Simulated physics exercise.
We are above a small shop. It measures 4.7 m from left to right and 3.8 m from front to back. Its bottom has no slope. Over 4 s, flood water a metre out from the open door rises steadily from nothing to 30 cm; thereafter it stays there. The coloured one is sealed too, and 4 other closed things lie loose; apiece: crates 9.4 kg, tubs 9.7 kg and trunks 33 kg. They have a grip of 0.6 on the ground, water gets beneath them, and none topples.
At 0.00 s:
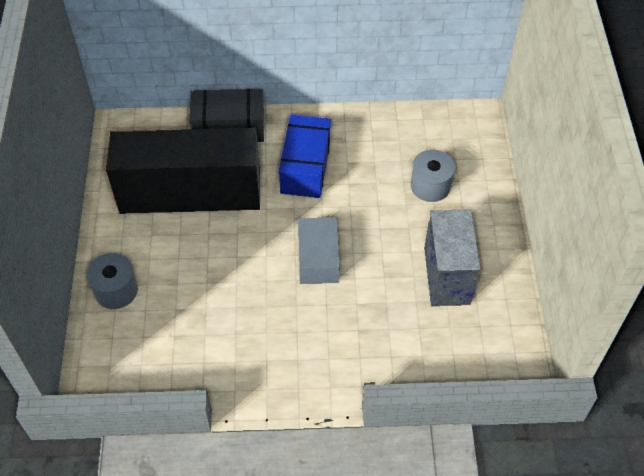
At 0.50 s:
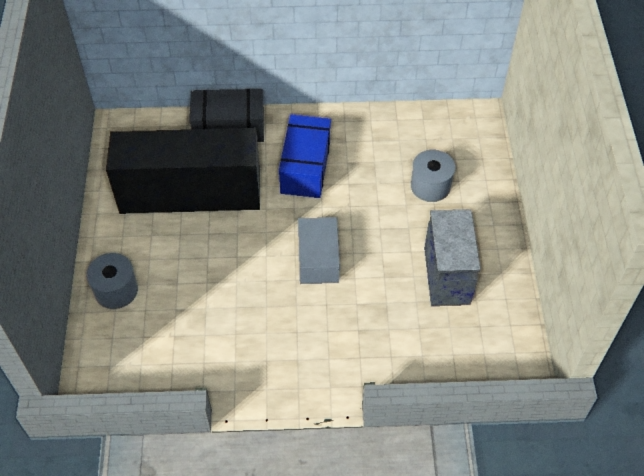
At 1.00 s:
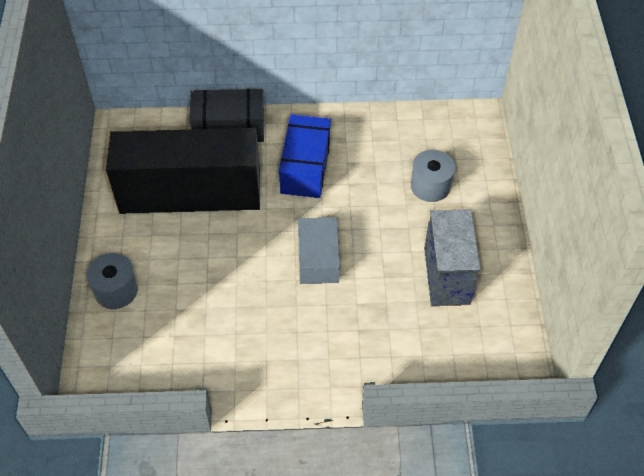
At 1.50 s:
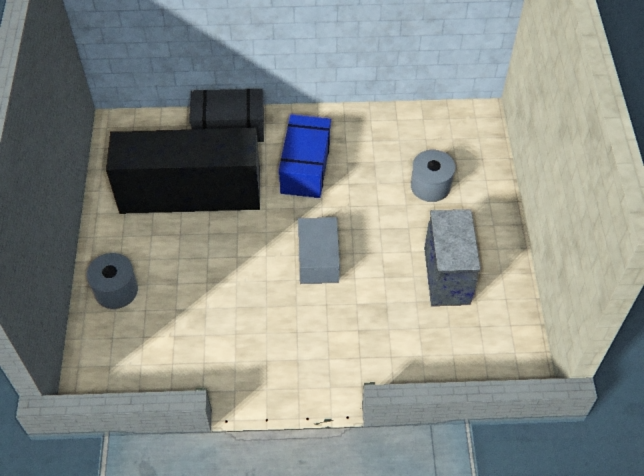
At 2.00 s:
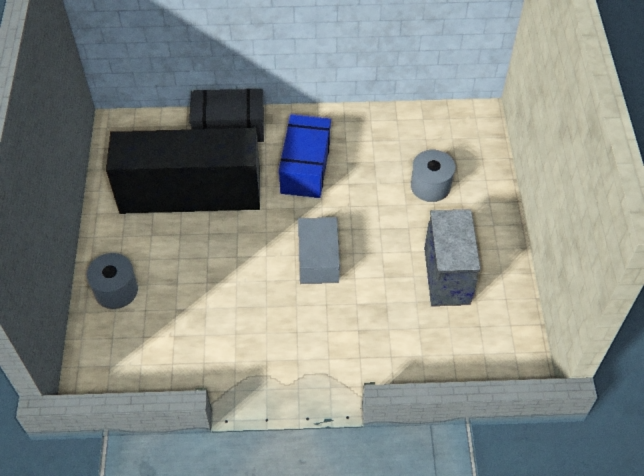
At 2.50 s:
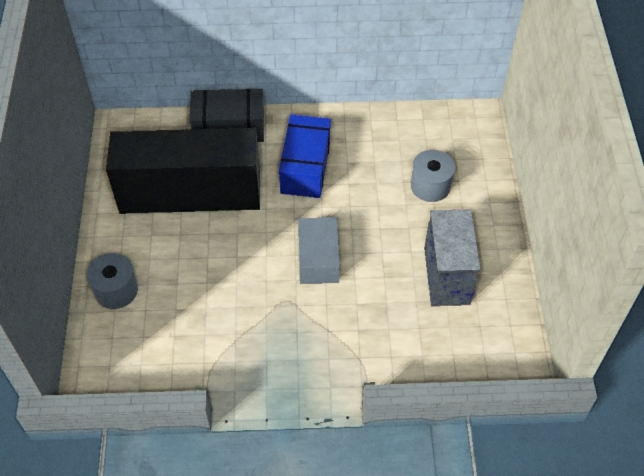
Shallow water covering the ground outside a small roofless room, then spreading through the front opening across the tiled floor.
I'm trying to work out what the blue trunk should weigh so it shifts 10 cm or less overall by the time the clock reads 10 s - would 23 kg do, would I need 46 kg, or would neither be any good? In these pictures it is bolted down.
No mass offered succeeds.
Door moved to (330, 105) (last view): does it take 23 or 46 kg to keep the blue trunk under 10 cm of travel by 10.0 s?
Note: Neither mass keeps it.
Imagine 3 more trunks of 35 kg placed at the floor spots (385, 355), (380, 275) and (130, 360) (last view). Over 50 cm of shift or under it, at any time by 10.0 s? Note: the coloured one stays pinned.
Order as asked: Stays within / stays within / goes beyond.
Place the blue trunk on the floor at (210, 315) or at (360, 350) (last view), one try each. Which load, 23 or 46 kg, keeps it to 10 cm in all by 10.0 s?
Taking them in turn, neither mass keeps it, and neither mass keeps it.
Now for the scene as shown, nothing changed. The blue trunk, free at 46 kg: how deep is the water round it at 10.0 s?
Depth: Approx. 19 cm.
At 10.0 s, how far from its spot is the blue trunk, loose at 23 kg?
I'd put it at about 80 cm.
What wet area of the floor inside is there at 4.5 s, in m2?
About 8.5 m2.
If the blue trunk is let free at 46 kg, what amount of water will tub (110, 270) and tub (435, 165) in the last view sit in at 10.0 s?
First about 8 cm, second about 15 cm.
After 3.5 s the blue trunk would be 0 cm from its start with 23 kg and 0 cm from its start with 46 kg; 0 cm of water round it then.
After 4.5 s the blue trunk would be 4 cm from its start with 23 kg and 0 cm from its start with 46 kg; 5 cm of water round it then.
After 7.0 s the blue trunk would be 62 cm from its start with 23 kg and 1 cm from its start with 46 kg; 10 cm of water round it then.
After 10.0 s the blue trunk would be 73 cm from its start with 23 kg and 40 cm from its start with 46 kg; 19 cm of water round it then.
